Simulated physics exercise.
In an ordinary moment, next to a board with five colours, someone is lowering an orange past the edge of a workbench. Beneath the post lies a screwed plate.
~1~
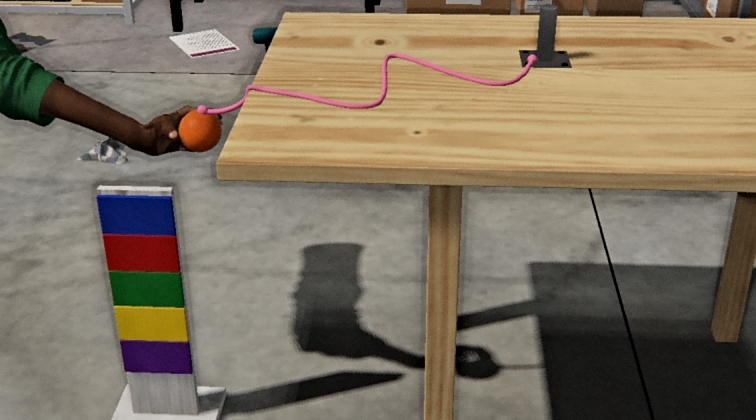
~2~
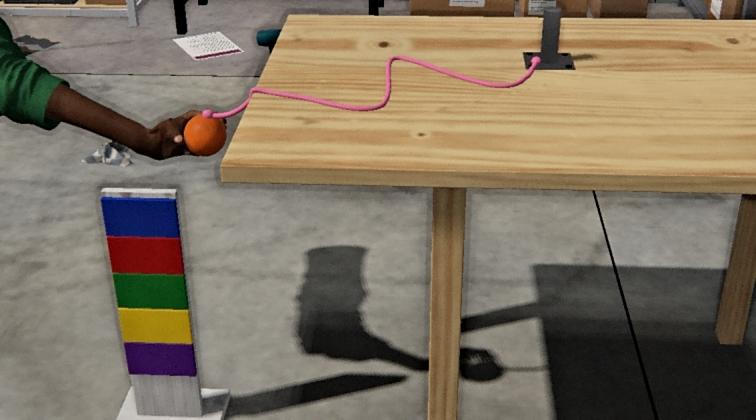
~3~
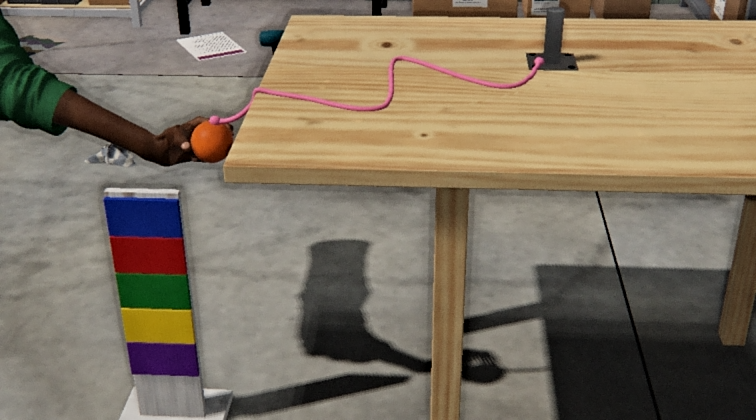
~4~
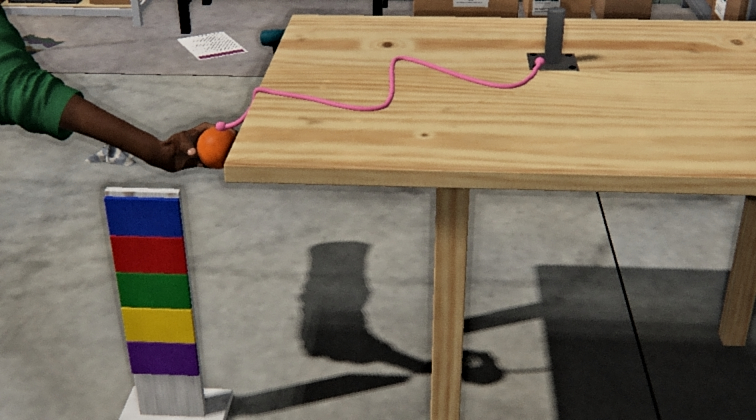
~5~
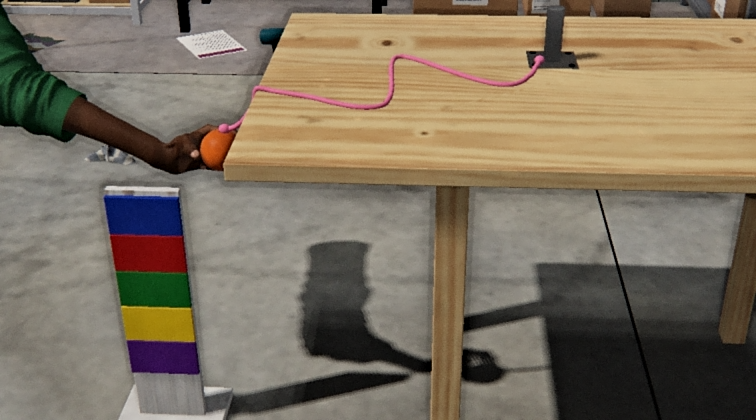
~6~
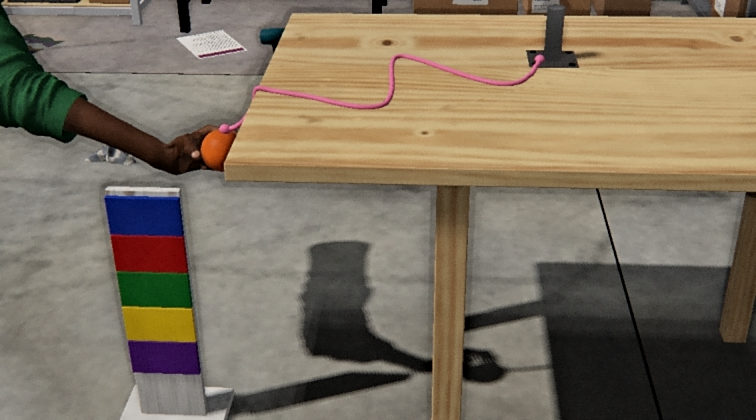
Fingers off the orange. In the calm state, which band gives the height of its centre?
The yellow band gives it.
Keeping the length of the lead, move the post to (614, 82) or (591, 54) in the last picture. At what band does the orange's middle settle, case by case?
First try: Green; second try: Green.
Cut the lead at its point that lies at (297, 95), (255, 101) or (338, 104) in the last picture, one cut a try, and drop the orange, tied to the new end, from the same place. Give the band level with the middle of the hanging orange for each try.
Try 1: Red. Try 2: Green. Try 3: Blue.
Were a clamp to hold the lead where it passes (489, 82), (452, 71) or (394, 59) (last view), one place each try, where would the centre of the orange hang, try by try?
In order of the tries: About (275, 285), then (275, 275), then (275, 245).
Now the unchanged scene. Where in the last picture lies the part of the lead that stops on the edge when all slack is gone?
That spot lies near (392, 79).
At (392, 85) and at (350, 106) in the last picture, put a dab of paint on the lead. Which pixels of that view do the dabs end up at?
End positions: About (261, 96) and about (266, 171).
Soon after, orange near (277, 309); level with yellow.
Then, orange near (280, 315); level with yellow.
At rest, orange near (280, 317); level with yellow. The lead holds its middle at yellow.
